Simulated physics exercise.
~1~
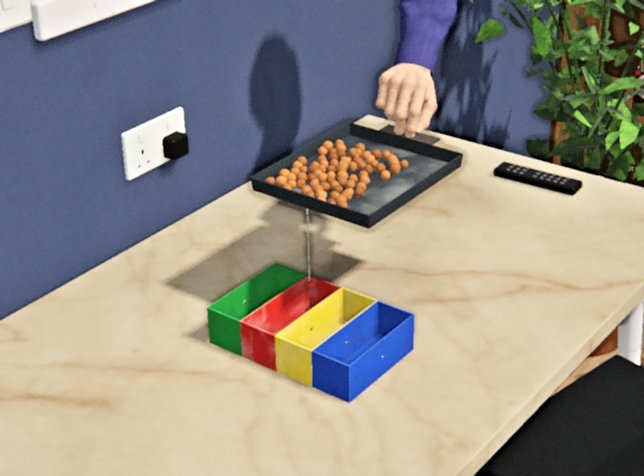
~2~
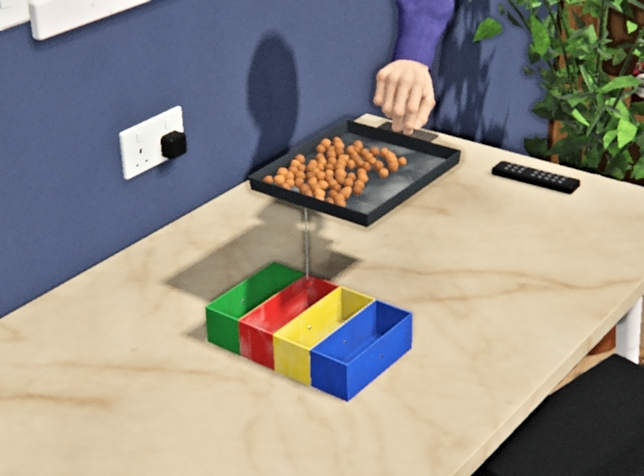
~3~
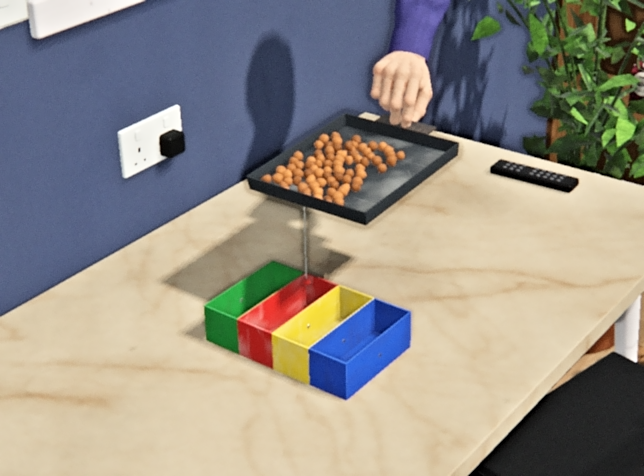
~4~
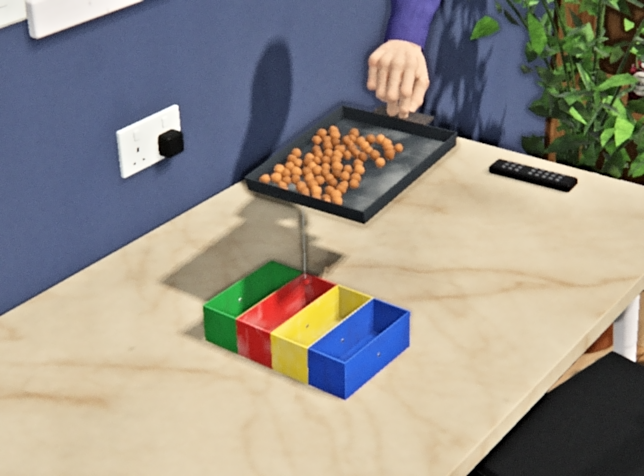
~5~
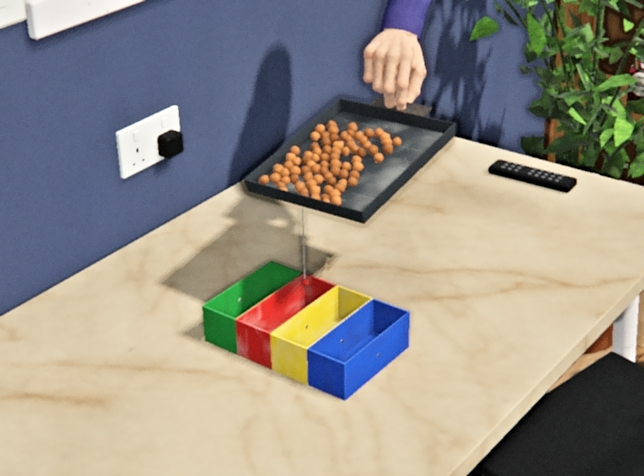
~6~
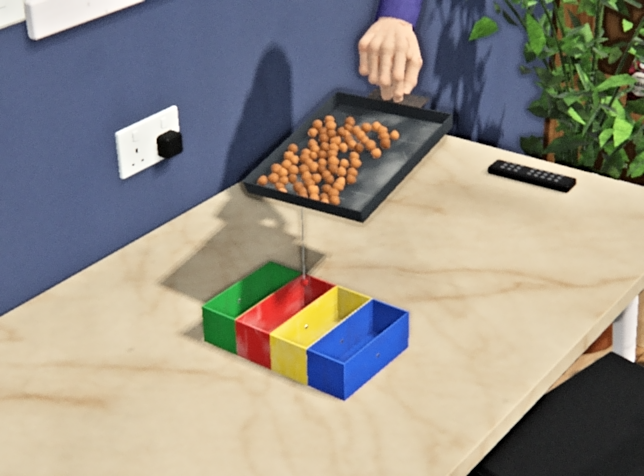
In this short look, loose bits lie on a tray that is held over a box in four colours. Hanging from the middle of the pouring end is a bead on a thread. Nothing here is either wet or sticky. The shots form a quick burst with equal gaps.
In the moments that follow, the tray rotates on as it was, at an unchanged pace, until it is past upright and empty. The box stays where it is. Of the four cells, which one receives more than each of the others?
The green cell receives the most.
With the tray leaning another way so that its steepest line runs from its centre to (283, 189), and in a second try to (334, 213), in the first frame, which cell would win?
First try: Green. Second try: That yellow cell.
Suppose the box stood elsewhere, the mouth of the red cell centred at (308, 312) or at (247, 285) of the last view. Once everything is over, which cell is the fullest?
The cell in green; the cell in red.
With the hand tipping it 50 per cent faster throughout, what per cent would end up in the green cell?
It would be close to 40 per cent.
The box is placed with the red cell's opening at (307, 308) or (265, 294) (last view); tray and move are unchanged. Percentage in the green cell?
Respectively 30 percent and 30 percent.
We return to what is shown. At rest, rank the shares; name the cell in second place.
Runner-up - the cell in red.
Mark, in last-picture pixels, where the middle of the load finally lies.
Around (252, 325), give or take.
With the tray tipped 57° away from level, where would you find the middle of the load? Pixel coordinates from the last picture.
The middle of the pieces lands at roughly (293, 164).
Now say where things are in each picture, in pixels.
In the first frame, corners of the pouring end at (253, 177) and (369, 215), level; middle of the load at (331, 176), hazelnuts; bead on its thread at (310, 284); green cell at (225, 328); red cell at (259, 343); yellow cell at (294, 358); blue cell at (331, 373).
In the second frame, corners of the pouring end at (250, 176) and (367, 214), level; middle of the load at (329, 174).
In the third frame, corners of the pouring end at (249, 176) and (365, 212), tipped barely, lowest at the left corner; middle of the load at (327, 171).
In the fourth frame, corners of the pouring end at (247, 177) and (363, 211), tipped a little, lowest at the left corner; middle of the load at (325, 168).
In the fifth frame, corners of the pouring end at (246, 179) and (362, 211), tipped a little, lowest at the left corner; middle of the load at (324, 166).
In the sixth frame, corners of the pouring end at (245, 181) and (360, 211), tipped a little, lowest at the left corner; middle of the load at (322, 163); green cell at (220, 327); red cell at (254, 341); yellow cell at (289, 356); blue cell at (326, 371).
Soon after the last picture, tray tipped steeply; all on the tray.
A little later, tray tipped right over; all on the tray.
Later still, tray tipped past a quarter turn; about half in the green cell; about a quarter in the red cell; a small part in the yellow cell; about a quarter falling or outside the box.
At rest, tray tipped past a quarter turn; about half in the green cell; about a quarter in the red cell; a small part in the yellow cell; none in the blue cell; about a quarter outside the box.
